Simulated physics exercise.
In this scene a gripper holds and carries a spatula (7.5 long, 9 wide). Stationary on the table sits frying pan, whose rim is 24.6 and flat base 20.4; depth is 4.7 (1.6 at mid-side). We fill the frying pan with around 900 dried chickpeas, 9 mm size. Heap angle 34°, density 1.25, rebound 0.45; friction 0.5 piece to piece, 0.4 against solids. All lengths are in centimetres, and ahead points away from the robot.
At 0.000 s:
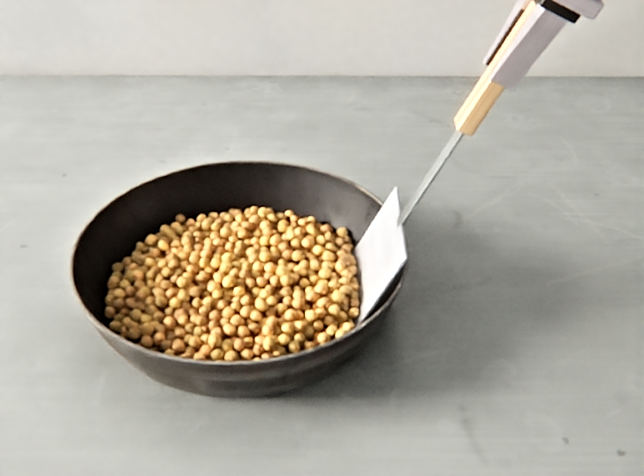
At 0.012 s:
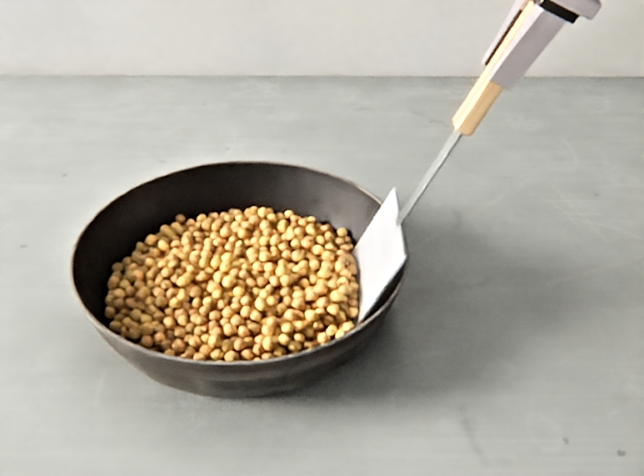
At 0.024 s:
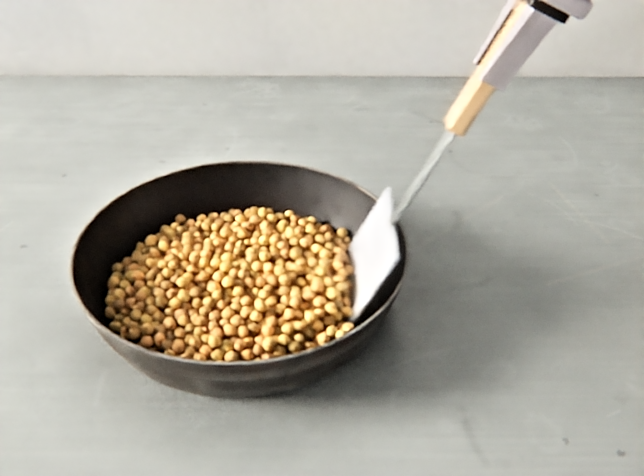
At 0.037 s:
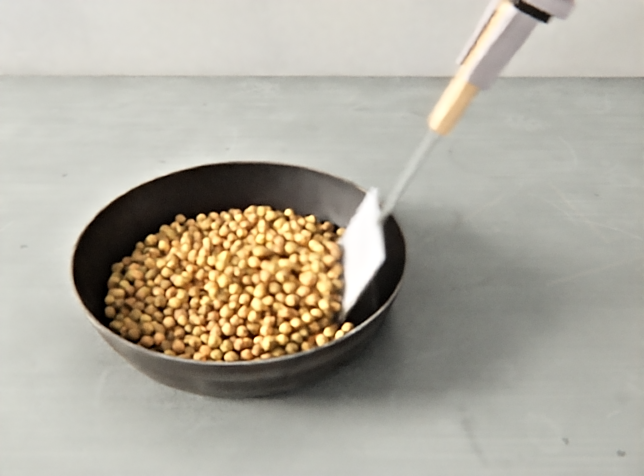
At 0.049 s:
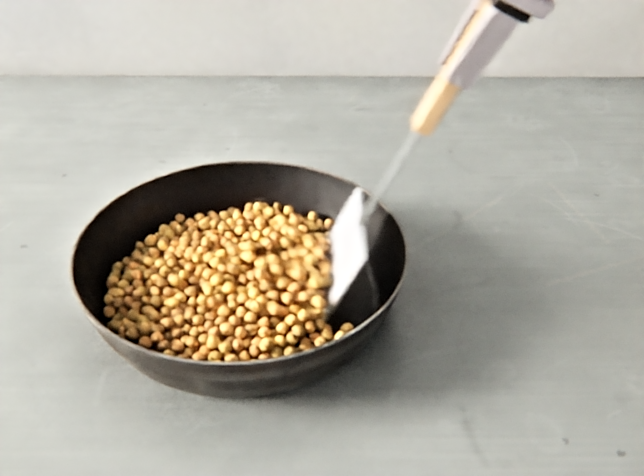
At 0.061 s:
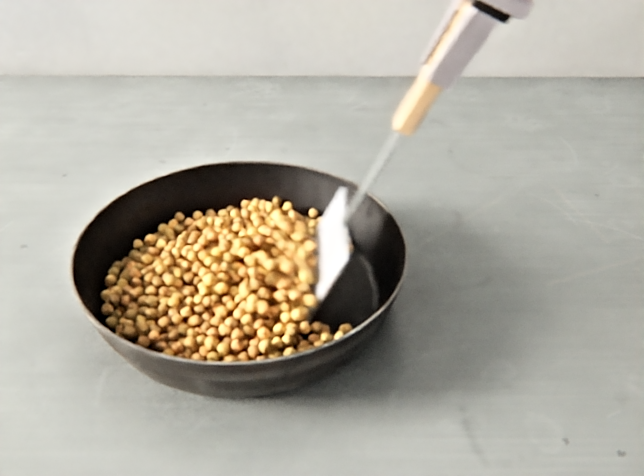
On a smooth grey surface with a pale wall behind, seen from slightly above, a scene of stirring is viewed by a still camera. A dark round pan full of golden-tan chickpeas sits left of centre, with a flat whitish spatula, held by a partly visible gripper, at its right edge. After barely moving, the spatula slides left, pushing the chickpeas into a higher heap and baring dark pan behind it.
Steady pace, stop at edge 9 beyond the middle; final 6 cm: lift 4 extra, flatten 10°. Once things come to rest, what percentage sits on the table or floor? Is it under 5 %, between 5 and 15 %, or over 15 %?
It is over 15 %.
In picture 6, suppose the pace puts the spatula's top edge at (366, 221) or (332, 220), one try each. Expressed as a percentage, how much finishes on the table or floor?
I'd estimate close to 15 and 25 in a hundred.
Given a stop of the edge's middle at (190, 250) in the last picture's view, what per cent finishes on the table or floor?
Estimate: Approx. 10 %.
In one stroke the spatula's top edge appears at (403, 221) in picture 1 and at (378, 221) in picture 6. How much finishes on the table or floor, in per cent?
10 per cent.
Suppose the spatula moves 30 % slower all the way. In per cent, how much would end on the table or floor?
About 15 in a hundred.
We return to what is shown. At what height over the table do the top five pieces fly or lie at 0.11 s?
Somewhere around 6 centimetres high.
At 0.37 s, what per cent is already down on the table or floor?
I'd put it at around 15 per cent.
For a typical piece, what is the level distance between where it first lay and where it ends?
3 cm.
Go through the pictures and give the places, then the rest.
The first picture shows spatula top edge at (402, 220), sloping 64°; upper third of the load around (248, 275), from x 110 to 360, top at y 210; 900 in the frying pan.
The second picture shows spatula top edge at (400, 220), sloping 64°; upper third of the load around (248, 275), from x 110 to 360, top at y 210.
The third picture shows spatula top edge at (393, 220), sloping 64°; upper third of the load around (253, 275), from x 110 to 360, top at y 210.
The fourth picture shows spatula top edge at (379, 221), sloping 64°; upper third of the load around (258, 273), from x 110 to 360, top at y 210.
The fifth picture shows spatula top edge at (362, 221), sloping 64°; upper third of the load around (257, 270), from x 110 to 360, top at y 210.
The sixth picture shows spatula top edge at (345, 221), sloping 64°; upper third of the load around (252, 266), from x 105 to 360, top at y 200; 900 in the frying pan.
By 0.11 s, sloping 64°, highest piece 6 above the table; 900 in the frying pan.
By 0.15 s, sloping 61°, highest piece 7 above the table; 900 in the frying pan.
By 0.37 s, sloping 54°, highest piece 9 above the table; 707 in the frying pan, 133 on the table or floor, 60 on the blade or in flight.
By 1.42 s, sloping 54°, highest piece 5 above the table; 707 in the frying pan, 193 on the table or floor.
Final count, 707 in the frying pan, 193 on the table or floor. That is 21 % on the table or floor.
